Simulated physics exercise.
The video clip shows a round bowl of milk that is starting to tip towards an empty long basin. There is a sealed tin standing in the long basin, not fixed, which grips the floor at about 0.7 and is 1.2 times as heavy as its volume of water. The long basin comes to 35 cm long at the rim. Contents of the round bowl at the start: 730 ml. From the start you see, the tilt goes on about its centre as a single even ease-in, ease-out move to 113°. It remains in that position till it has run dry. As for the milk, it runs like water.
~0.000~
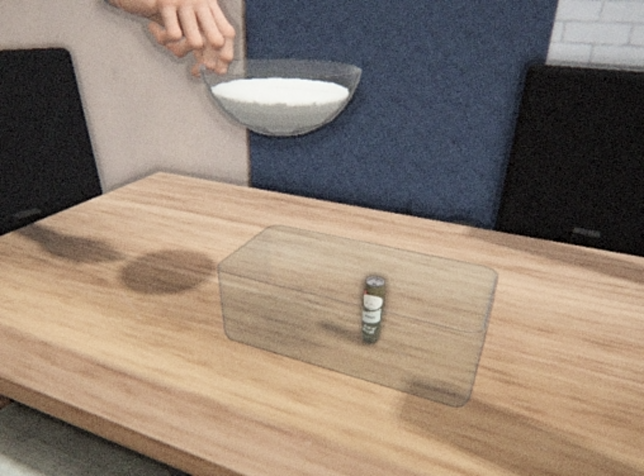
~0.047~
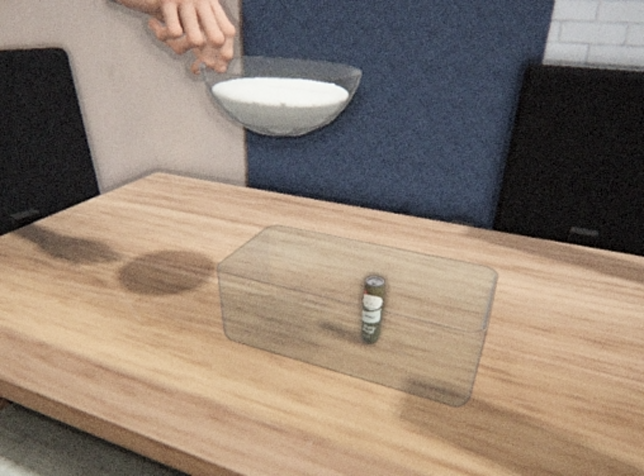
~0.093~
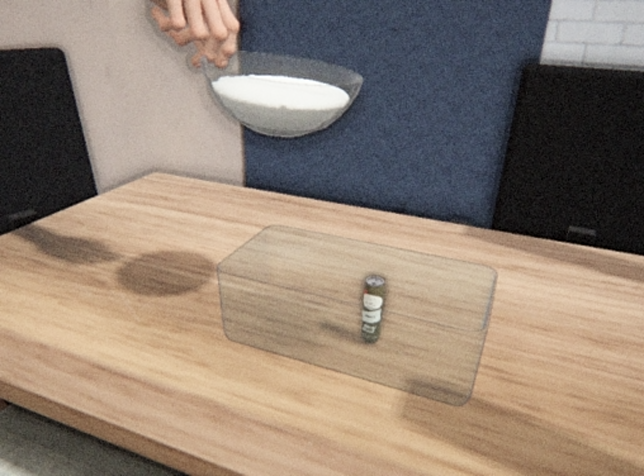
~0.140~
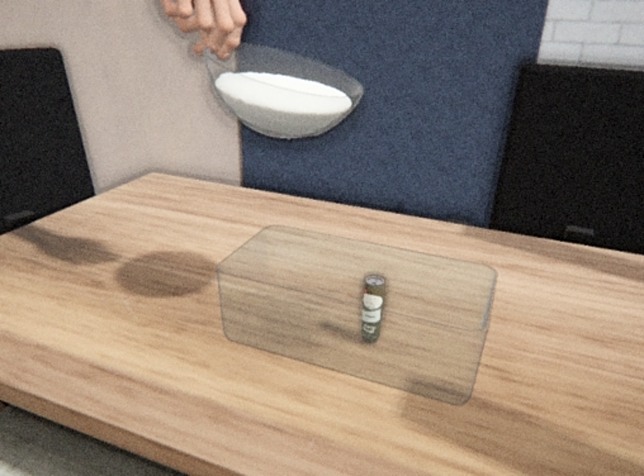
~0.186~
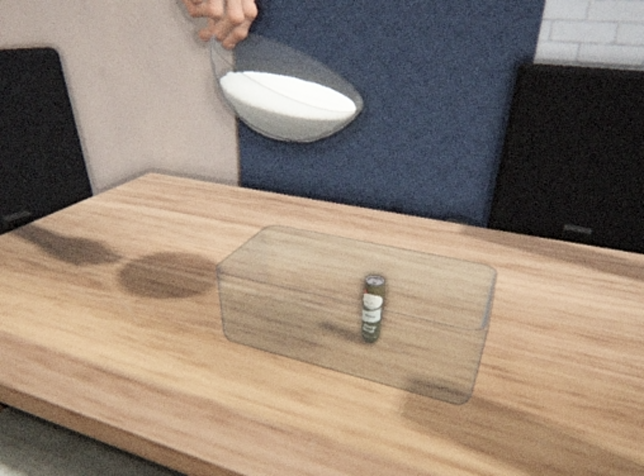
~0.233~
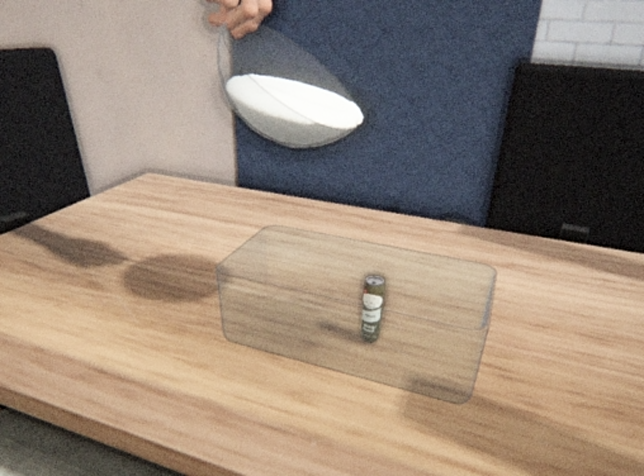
A clear round bowl of milk tilting steadily to the right beside a hand, above an empty transparent basin on a wooden table.
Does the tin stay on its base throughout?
It does not tip.
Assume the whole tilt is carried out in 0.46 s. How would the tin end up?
Outcome - the tin comes down.
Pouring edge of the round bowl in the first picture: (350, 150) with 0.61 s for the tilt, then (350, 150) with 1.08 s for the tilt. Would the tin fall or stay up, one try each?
In the first try it comes down; in the second it remains standing.
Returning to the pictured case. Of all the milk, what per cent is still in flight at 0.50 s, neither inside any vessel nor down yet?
Some 56 % is the figure.
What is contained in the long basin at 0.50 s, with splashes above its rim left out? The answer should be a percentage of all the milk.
Estimate - around 42 in a hundred parts.
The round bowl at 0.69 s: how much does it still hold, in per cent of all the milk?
Near 0 percent, more or less.
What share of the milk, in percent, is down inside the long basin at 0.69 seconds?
About 84 %.
By 0.50 s the tilt is 104° and 1 per cent is still to pour; the tin stands where it began.
By 0.69 s the tilt is 113° and 0 per cent is still to pour; the tin stands 1 cm from where it began.
By 0.89 s the tilt is 113° and 0 per cent is still to pour; the tin leans 7°.
By 1.11 s the tilt is 113° and 0 per cent is still to pour; the tin leans 4°.
At rest the tin stands where it began.
